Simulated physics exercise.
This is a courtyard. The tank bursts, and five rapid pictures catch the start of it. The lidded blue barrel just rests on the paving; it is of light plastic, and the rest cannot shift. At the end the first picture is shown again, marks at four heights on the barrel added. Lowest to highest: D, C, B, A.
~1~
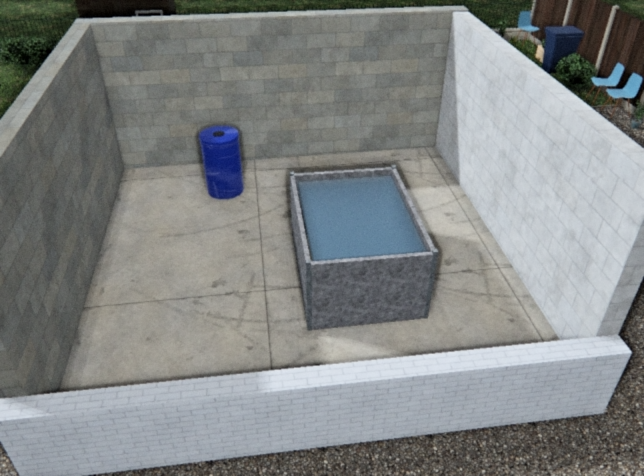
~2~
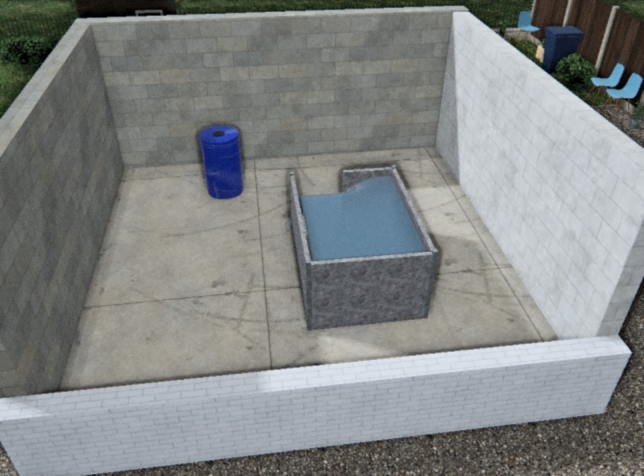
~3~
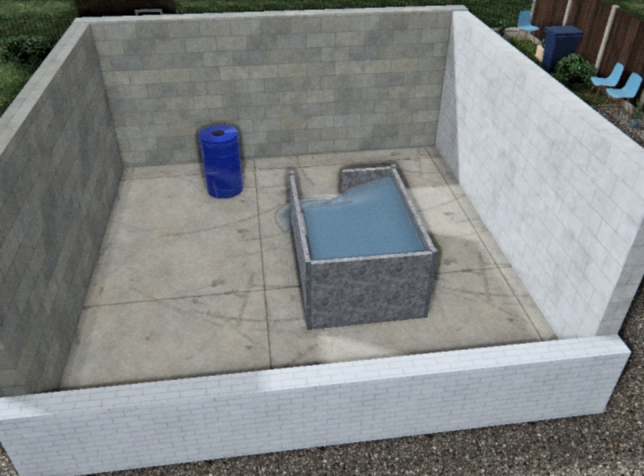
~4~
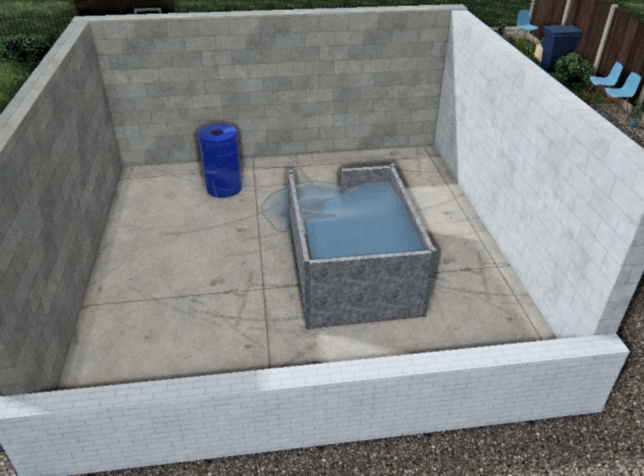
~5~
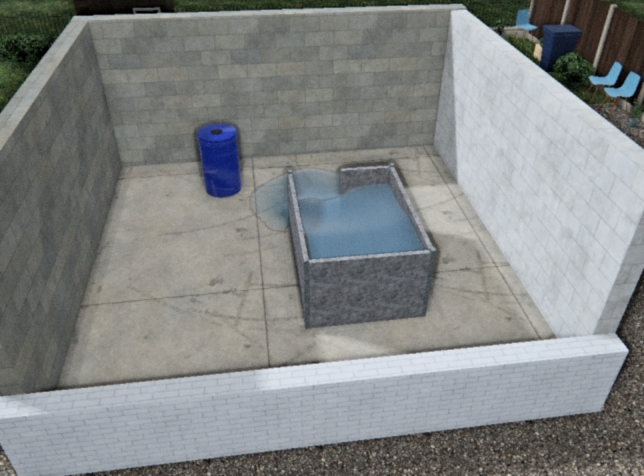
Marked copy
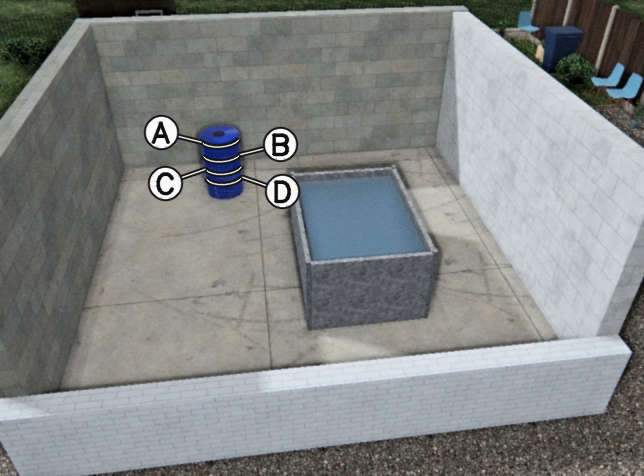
We see a walled courtyard with a blue barrel and a stone tank full of water; part of the tank's back wall disappears, and water flows out through the gap, spreading across the ground toward the barrel.
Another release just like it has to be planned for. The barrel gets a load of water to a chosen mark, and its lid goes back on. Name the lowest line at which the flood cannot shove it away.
Choose D.
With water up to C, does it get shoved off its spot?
No, that is safe.
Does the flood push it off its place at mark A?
No, that is safe.
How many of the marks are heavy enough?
All of them.
On the marked copy, A at (220, 147); B at (221, 161); C at (223, 174); D at (224, 184); from the bottom up D, C, B, A.
With A, it does not move.
With B, it does not move.
With C, it does not move.
With D, it shifts by a finger or two and stays.
